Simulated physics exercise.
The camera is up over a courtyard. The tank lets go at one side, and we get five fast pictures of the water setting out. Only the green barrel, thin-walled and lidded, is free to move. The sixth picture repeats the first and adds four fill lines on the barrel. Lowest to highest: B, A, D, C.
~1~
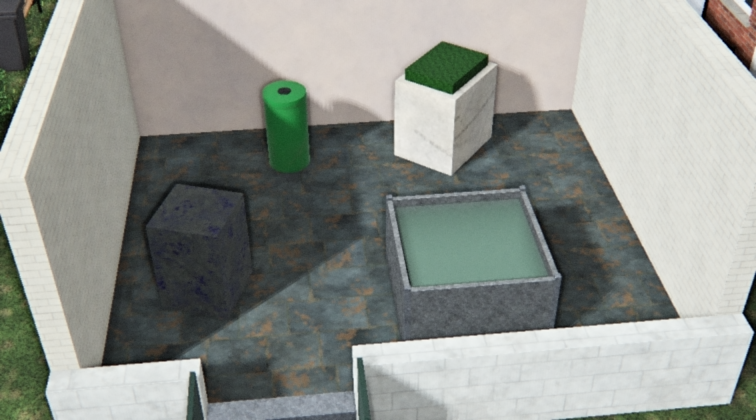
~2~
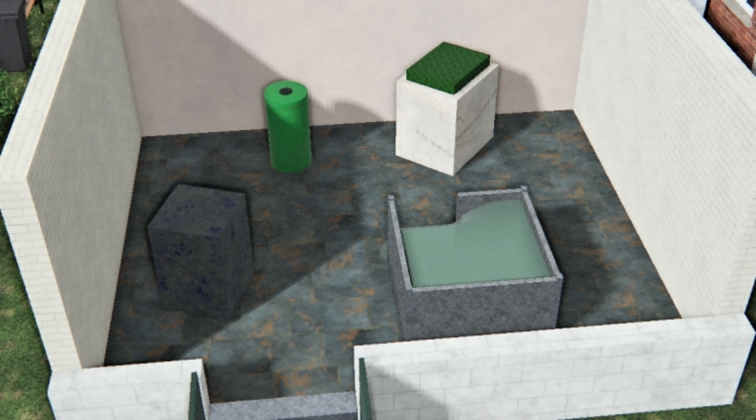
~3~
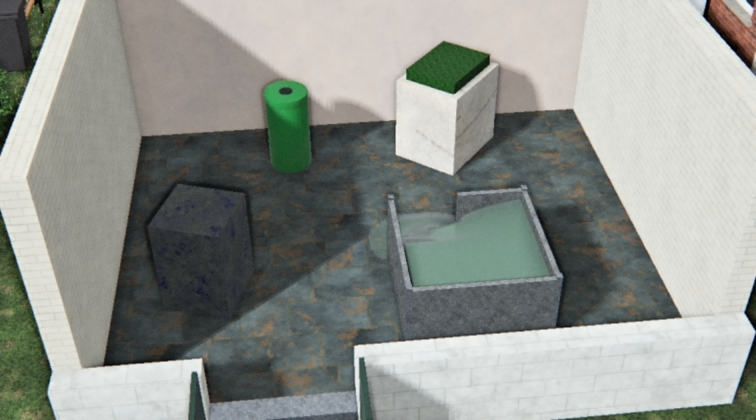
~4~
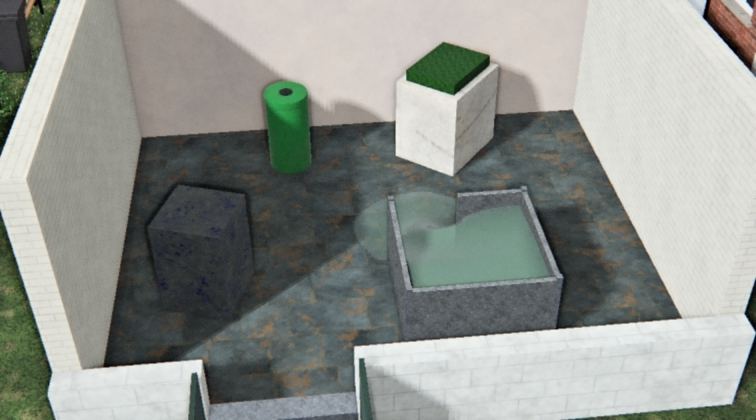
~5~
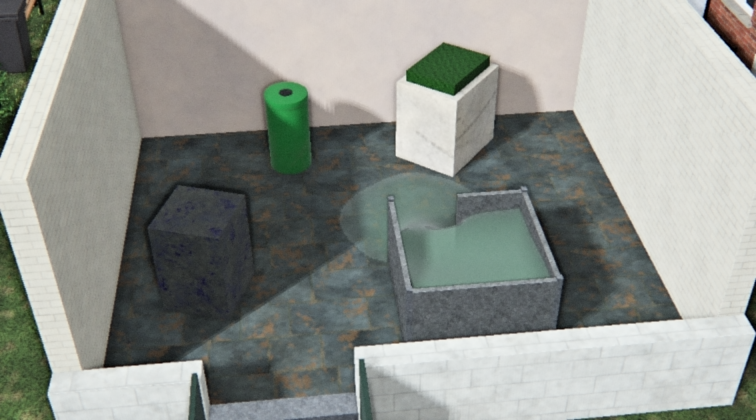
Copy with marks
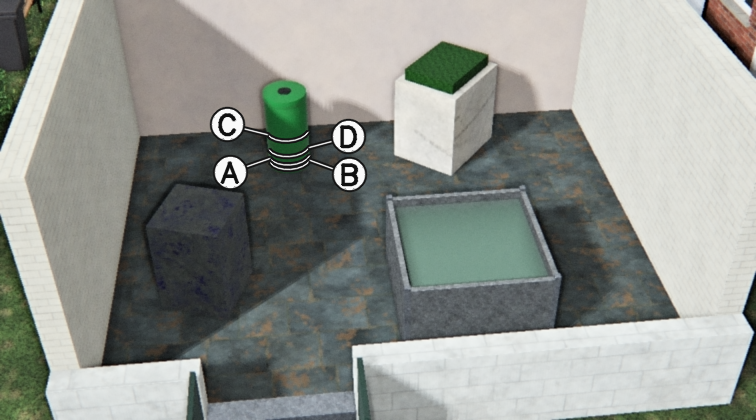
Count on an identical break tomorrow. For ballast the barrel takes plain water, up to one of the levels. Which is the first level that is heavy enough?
Line D.
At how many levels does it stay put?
Two of the four.
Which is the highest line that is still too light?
A.
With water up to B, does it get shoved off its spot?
Yes, that goes wrong.
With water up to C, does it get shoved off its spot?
No, that is safe.
On the marked copy, A at (290, 164); B at (290, 169); C at (288, 141); D at (289, 156); from the bottom up B, A, D, C.
Choosing A, it is pushed about twice its own width away.
Choosing B, it is pushed about 7 times its own width away.
Choosing C, it does not move.
Choosing D, it does not move.
